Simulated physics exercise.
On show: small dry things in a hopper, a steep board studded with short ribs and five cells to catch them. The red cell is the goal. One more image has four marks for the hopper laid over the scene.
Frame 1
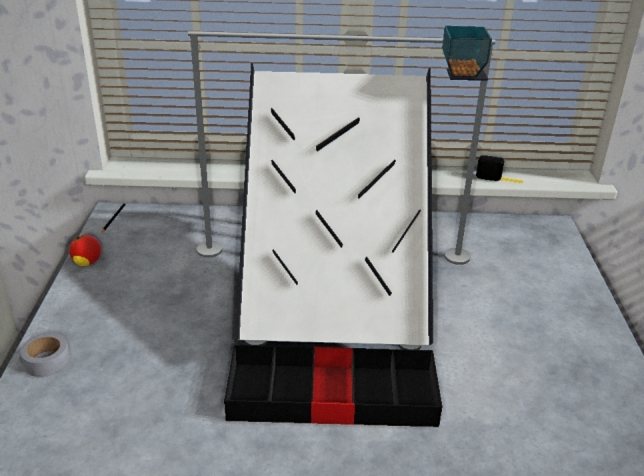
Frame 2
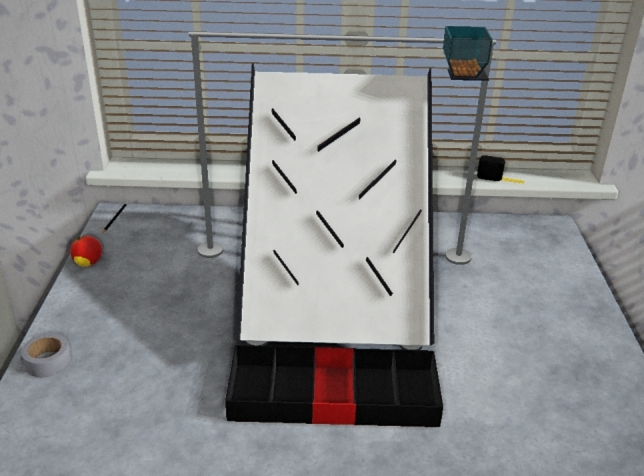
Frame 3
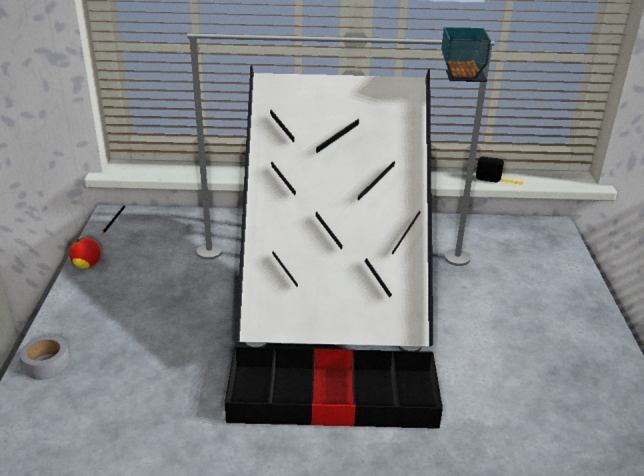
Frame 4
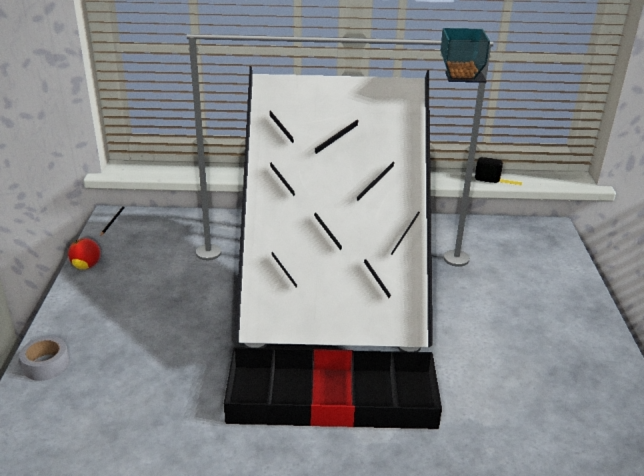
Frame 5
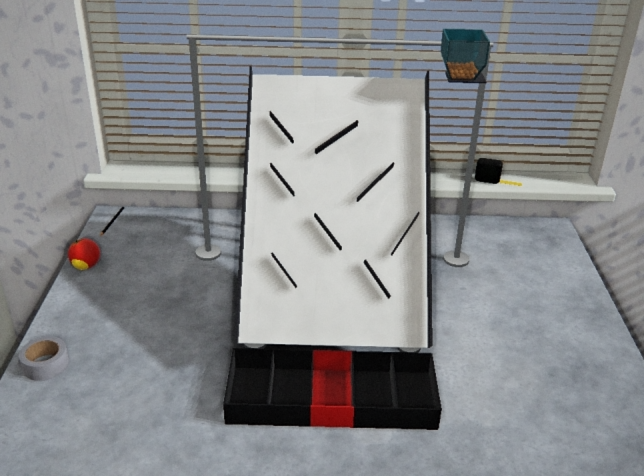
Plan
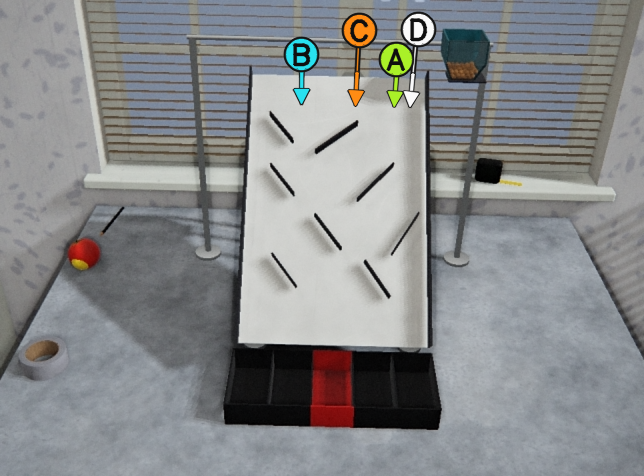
Nothing moves except the view itself, which shifts almost imperceptibly over a grey tabletop before a window with blinds, seen from the front and slightly above. A steep white board with short black ribs stands in the middle, above a black tray whose central cell is red. A teal hopper holding small brown pieces stays at upper right, while a red-and-yellow ball and a roll of tape rest at left.
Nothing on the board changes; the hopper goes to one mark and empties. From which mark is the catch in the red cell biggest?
B beats the others.
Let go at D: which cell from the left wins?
The fifth.
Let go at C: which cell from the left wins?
The fourth from the left.
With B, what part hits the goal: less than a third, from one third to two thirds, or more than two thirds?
Mark B gives from one third to two thirds.
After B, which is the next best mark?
Here it is mark C.
On the marked copy, mark A meets the board at (394, 101); mark B meets the board at (301, 98); mark C meets the board at (355, 100); mark D meets the board at (410, 101).
If A is chosen, a stray few in the red cell, nearly all in other cells.
If B is chosen, about half in the red cell, about a third in other cells, a small part held on the board.
If C is chosen, about a quarter in the red cell, about half in other cells, about a quarter held on the board.
If D is chosen, a stray few in the red cell, nearly all in other cells.
